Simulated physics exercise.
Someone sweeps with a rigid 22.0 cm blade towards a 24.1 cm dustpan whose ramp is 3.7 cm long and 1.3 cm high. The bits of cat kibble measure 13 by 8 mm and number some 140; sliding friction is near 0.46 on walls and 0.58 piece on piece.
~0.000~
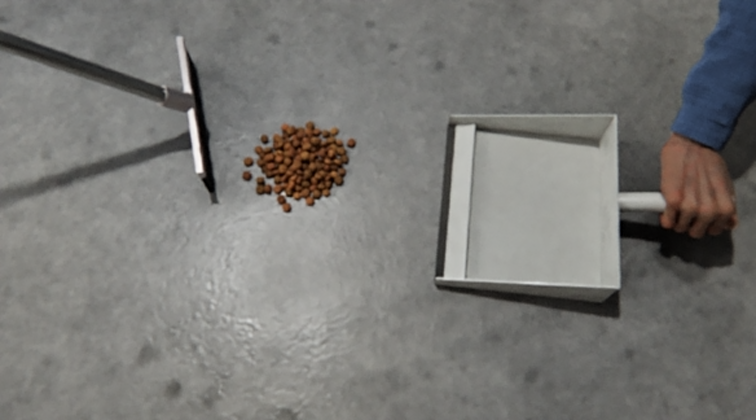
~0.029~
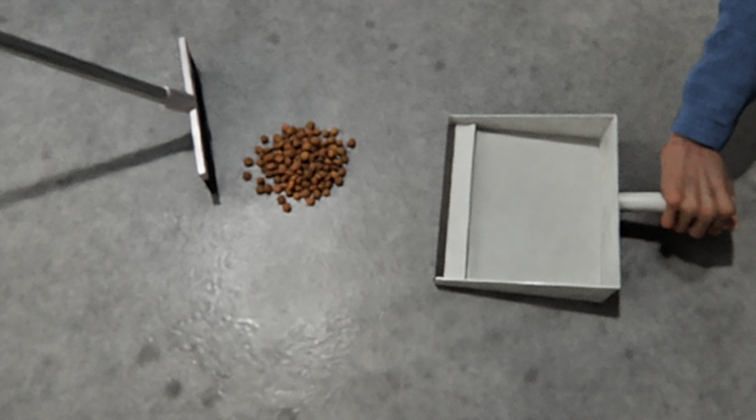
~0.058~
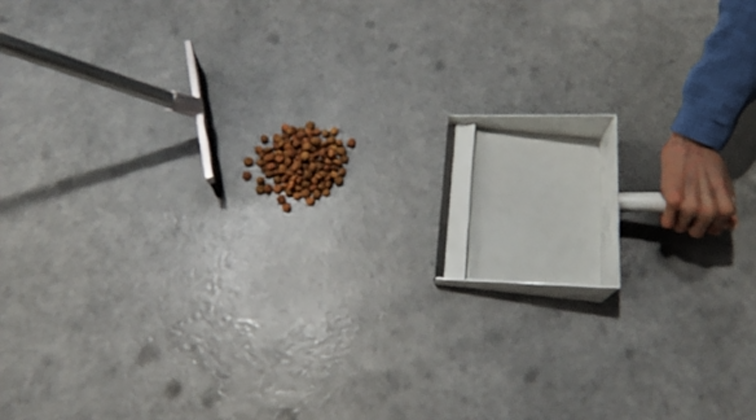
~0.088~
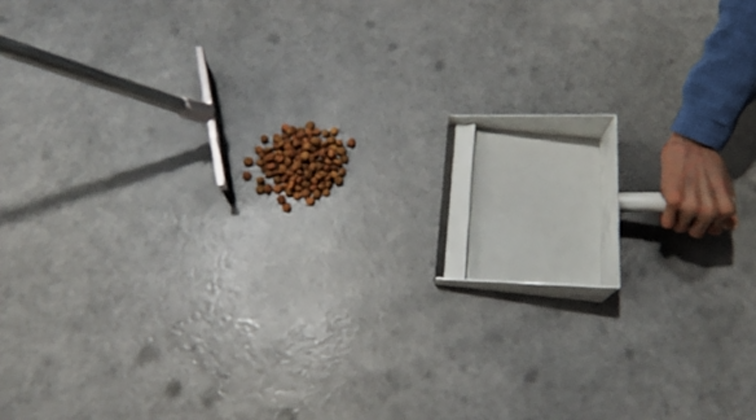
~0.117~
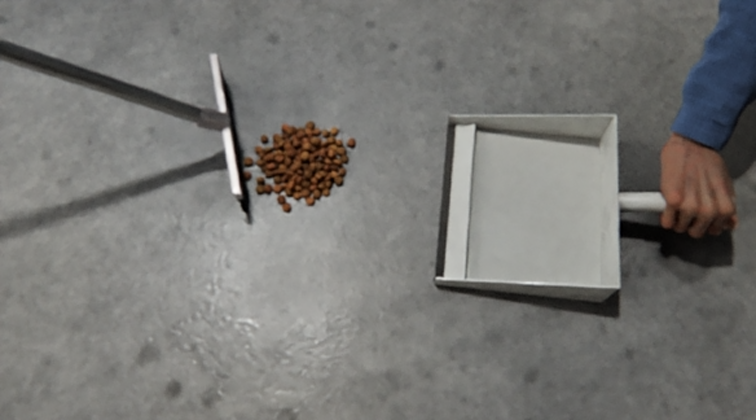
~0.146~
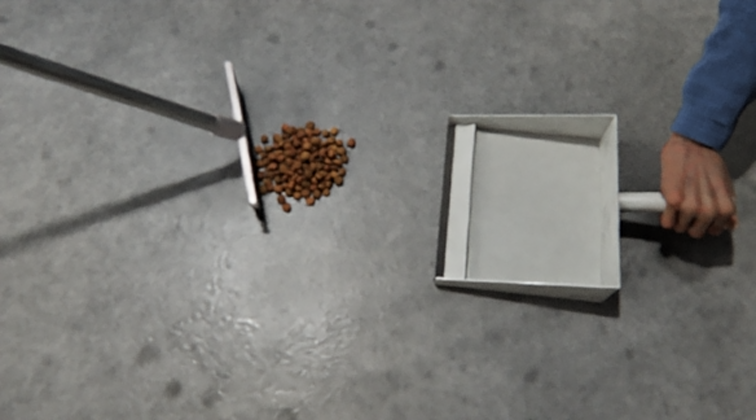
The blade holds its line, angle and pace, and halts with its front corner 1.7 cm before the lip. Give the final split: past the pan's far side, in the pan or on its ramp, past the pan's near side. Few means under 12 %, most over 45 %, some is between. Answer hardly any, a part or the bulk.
Far side hardly any, pan hardly any, near side hardly any.
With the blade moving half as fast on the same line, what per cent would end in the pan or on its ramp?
In that case some 0 per cent.
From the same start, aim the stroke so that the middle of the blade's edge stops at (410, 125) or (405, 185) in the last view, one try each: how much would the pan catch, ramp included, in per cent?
About 30 and 20 per cent.
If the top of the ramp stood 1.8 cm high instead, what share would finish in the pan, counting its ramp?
In that case some 0 per cent.
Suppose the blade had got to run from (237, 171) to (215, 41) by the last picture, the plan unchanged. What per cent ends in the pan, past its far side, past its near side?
Pan 15, far 25, near 0.
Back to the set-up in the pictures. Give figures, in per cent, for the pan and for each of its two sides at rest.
Far side 5, pan 5, near side 0.
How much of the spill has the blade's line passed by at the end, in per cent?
Some 15 per cent.
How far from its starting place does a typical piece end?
Roughly 16 cm.
After 0.30 s, middle of the blade 16 cm from the lip; 0 % over the lip, far side 0 %, near side 0 %.
After 0.39 s, middle of the blade 8 cm from the lip; 0 % over the lip, far side 5 %, near side 0 %.
After 0.63 s, middle of the blade 5 cm from the lip; 5 % over the lip, far side 5 %, near side 0 %.
At rest (1.1 s), far side 5 %, pan 5 %, near side 0 %, in front of the lip or behind the blade 90 %.
